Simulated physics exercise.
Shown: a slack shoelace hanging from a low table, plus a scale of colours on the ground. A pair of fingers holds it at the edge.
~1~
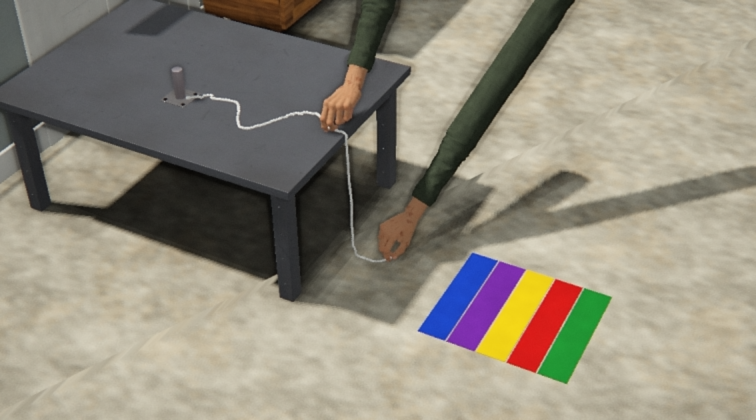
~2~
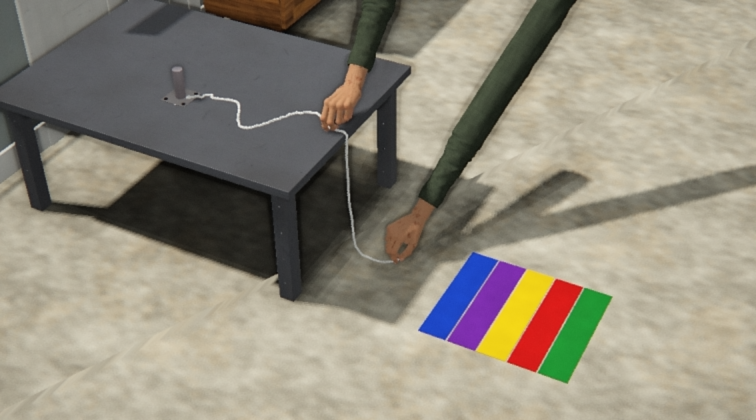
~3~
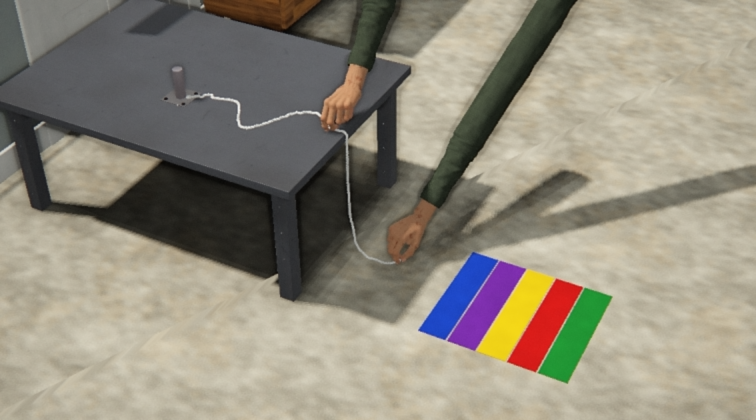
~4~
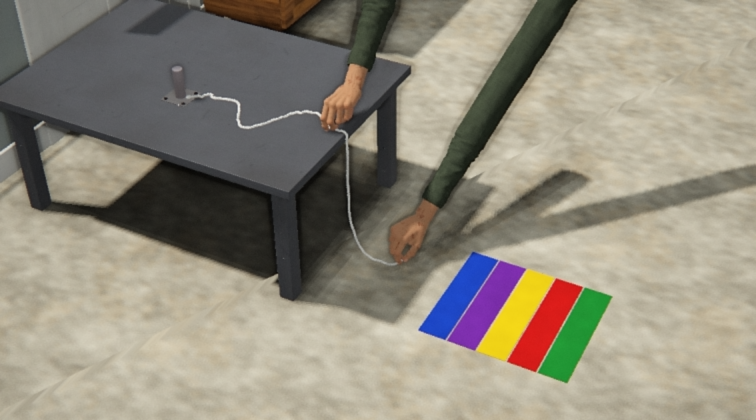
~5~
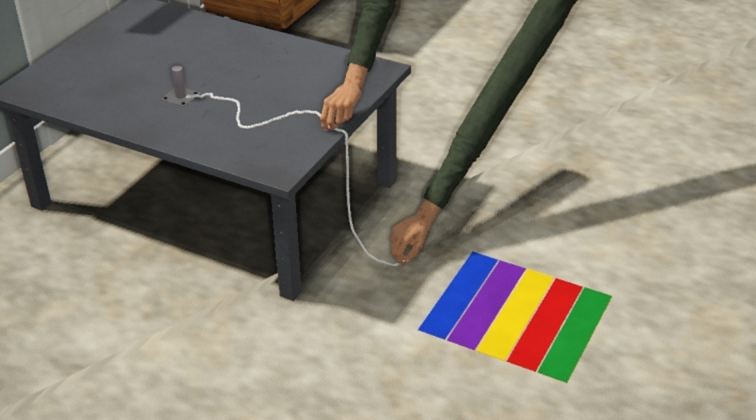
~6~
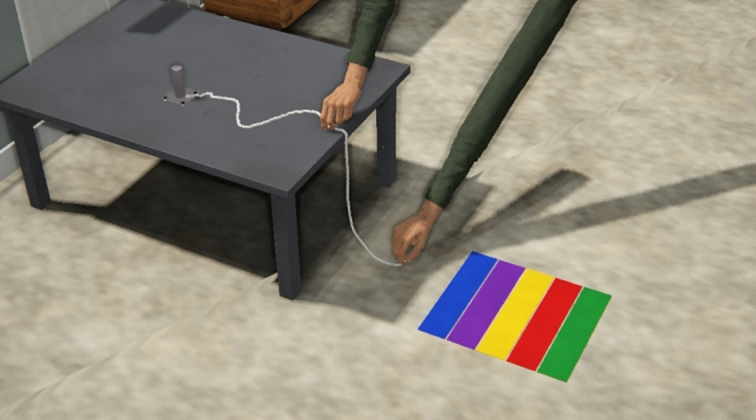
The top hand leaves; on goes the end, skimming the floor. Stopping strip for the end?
Red.
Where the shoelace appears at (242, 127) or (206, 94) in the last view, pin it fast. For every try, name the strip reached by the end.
That would give yellow the first time and red the second.
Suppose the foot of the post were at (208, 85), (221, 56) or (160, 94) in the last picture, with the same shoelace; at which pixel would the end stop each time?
Places per try: (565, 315); (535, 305); (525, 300).
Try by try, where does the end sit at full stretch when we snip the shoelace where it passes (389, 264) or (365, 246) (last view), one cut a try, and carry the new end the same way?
First (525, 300), then (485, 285).
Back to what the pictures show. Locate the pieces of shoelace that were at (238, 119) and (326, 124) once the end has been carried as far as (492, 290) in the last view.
Around (269, 117) and around (354, 175).
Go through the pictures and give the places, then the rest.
In the first picture, end (391, 258); blue (441, 321); purple (470, 331); yellow (500, 341); red (530, 352); green (561, 362).
In the second picture, end (398, 259); shoelace through (212, 97) (239, 122) (297, 113) (343, 133) (348, 188) (355, 243).
In the third picture, end (400, 260).
In the fourth picture, end (402, 261); shoelace through (212, 97) (239, 122) (297, 112) (343, 132) (348, 187) (358, 243).
In the fifth picture, end (404, 261).
In the sixth picture, end (405, 261); shoelace through (211, 96) (238, 121) (296, 112) (343, 132) (348, 186) (362, 242).
Soon after, end near (492, 290); over purple.
Then, end near (529, 302); over yellow.
At full stretch, end near (552, 309); over red. It gets as far as the red strip.
